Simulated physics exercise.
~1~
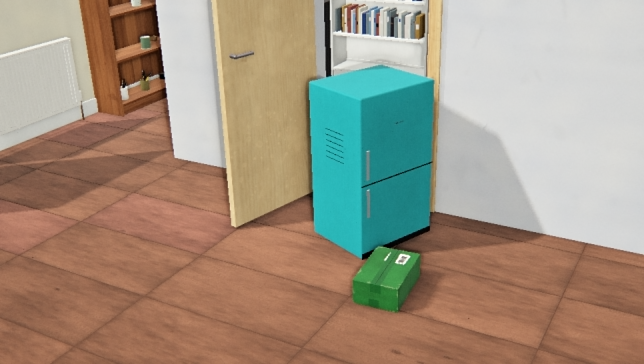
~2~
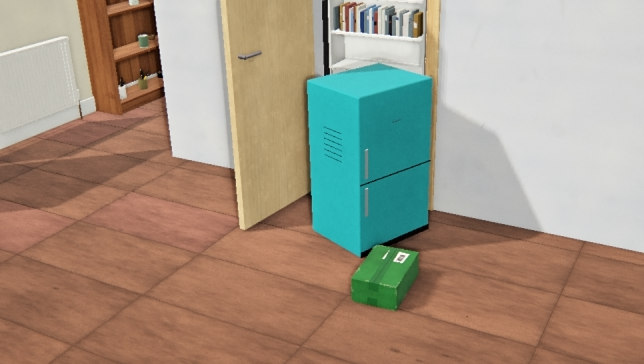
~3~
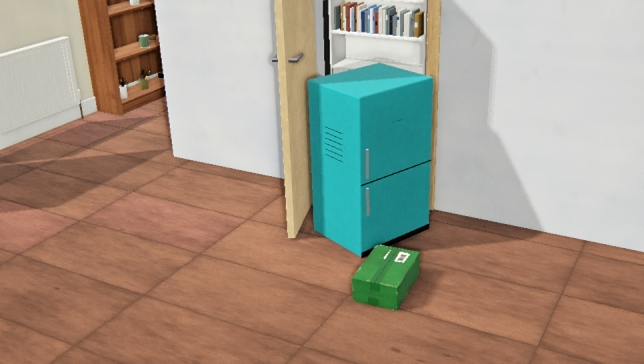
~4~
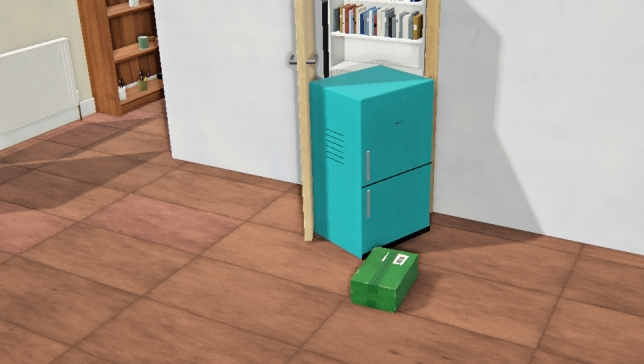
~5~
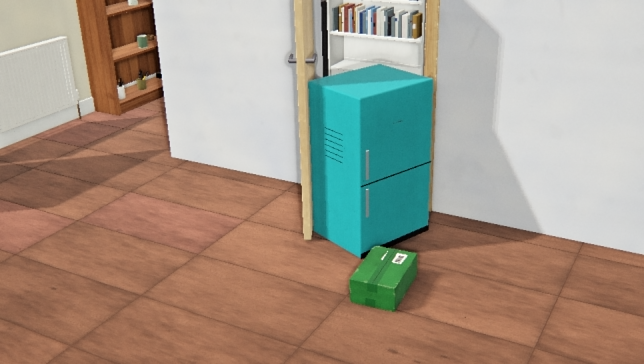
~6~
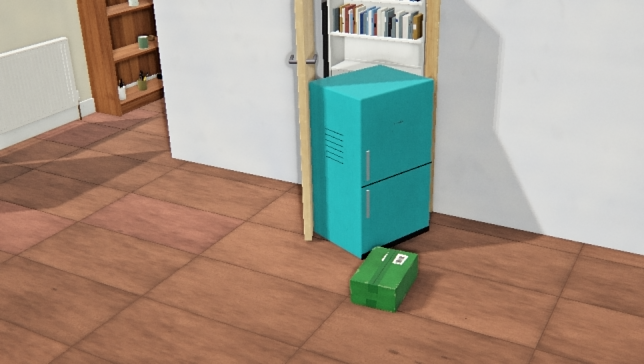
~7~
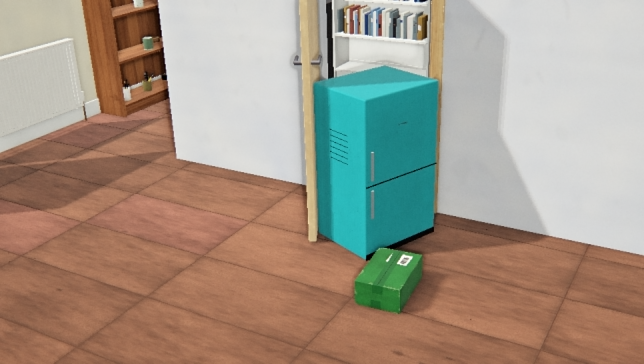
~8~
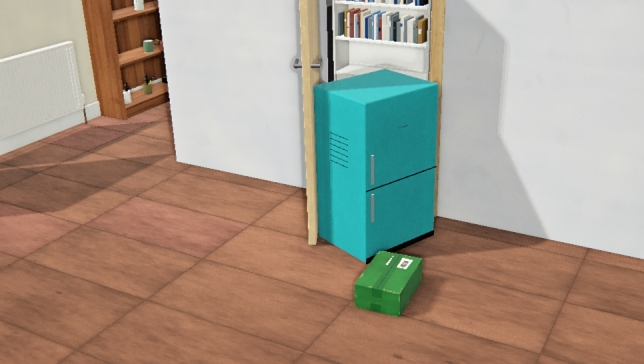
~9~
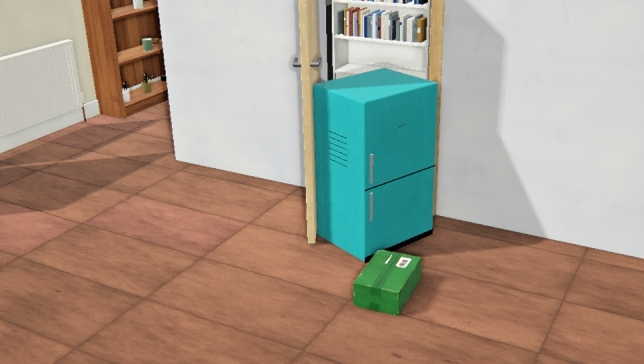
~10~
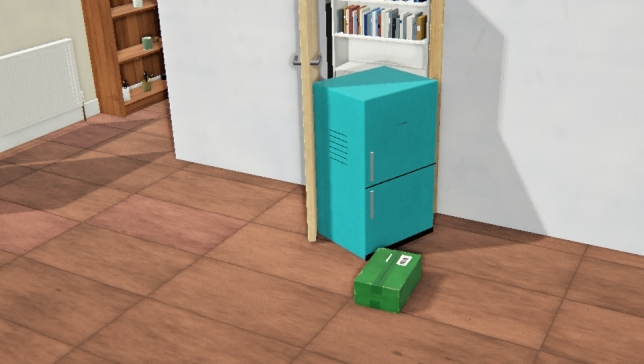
Wooden door swinging partway toward closed and stopping still ajar beside a turquoise fridge in the doorway, green parcel on tiled floor.
